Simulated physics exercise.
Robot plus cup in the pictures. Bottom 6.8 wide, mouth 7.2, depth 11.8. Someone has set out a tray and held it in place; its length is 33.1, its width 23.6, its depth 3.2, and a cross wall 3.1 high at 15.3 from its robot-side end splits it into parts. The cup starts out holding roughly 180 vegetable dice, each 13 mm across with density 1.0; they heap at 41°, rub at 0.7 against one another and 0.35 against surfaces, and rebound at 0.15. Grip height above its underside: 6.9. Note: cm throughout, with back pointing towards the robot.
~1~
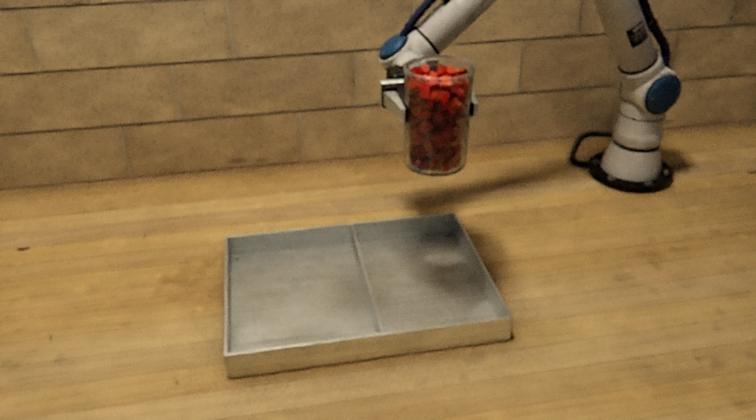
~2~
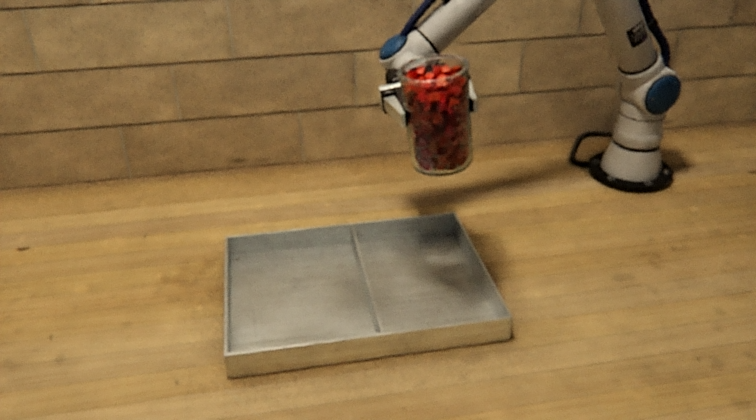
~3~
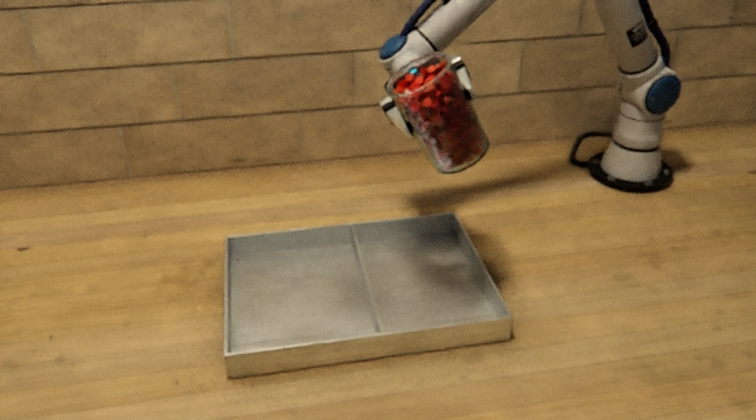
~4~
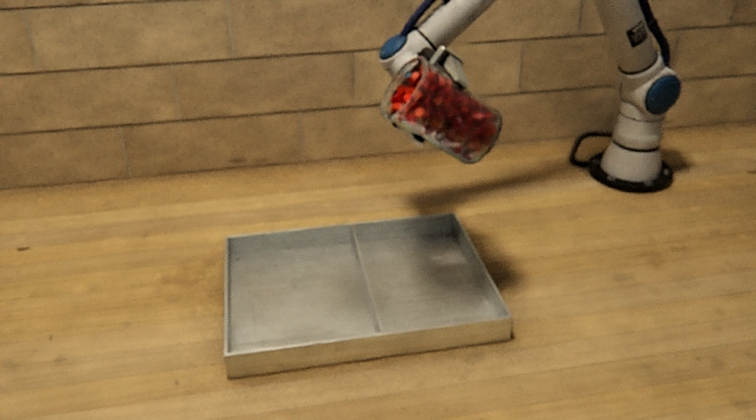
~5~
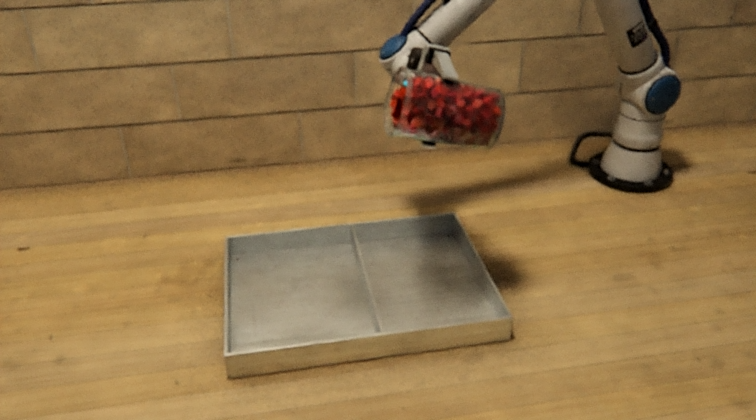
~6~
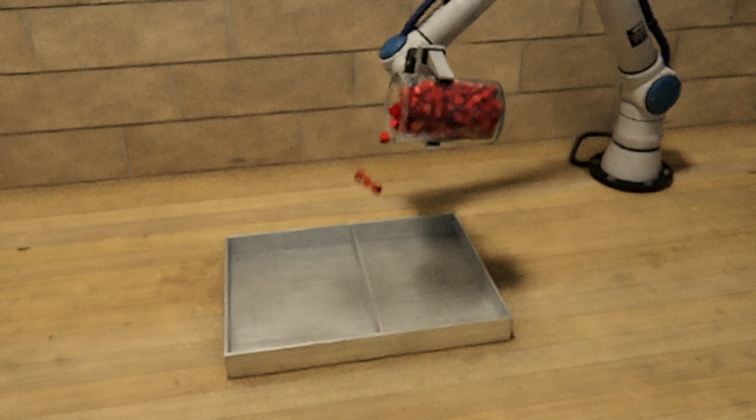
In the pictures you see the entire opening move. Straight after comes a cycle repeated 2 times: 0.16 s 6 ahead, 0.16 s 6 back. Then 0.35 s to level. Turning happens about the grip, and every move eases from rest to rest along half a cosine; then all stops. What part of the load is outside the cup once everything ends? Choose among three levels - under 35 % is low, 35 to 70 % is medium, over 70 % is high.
The level is medium.
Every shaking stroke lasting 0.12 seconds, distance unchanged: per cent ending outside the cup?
That gives about 75 percent.
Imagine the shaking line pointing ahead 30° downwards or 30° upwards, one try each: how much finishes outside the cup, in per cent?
25 and 75 %.
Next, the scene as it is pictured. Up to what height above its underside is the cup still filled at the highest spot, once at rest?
Roughly 7.0 cm.
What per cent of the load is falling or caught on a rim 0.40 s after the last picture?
It amounts to roughly 15 in a hundred.
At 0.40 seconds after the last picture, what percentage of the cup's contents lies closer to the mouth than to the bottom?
40 per cent.
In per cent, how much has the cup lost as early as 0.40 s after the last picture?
Roughly 35 percent is out.
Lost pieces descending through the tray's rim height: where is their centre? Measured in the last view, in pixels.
Roughly at (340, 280).
Then, 0.40 s later, tilted 82° forward, highest piece 28 above the table; 122 in the cup, 29 in the far-side part, 2 in the robot-side part, 28 in flight or on a rim.
Then, 0.79 s later, tilted 49° forward, highest piece 27 above the table; 85 in the cup, 66 in the far-side part, 28 in the robot-side part, 2 in flight or on a rim.
Then, 1.19 s later, level, highest piece 26 above the table; 85 in the cup, 68 in the far-side part, 28 in the robot-side part.
Then, 2.24 s later, level, highest piece 26 above the table; 85 in the cup, 68 in the far-side part, 28 in the robot-side part.
At rest, 85 in the cup, 68 in the far-side part, 28 in the robot-side part. That is 53 % outside the cup.
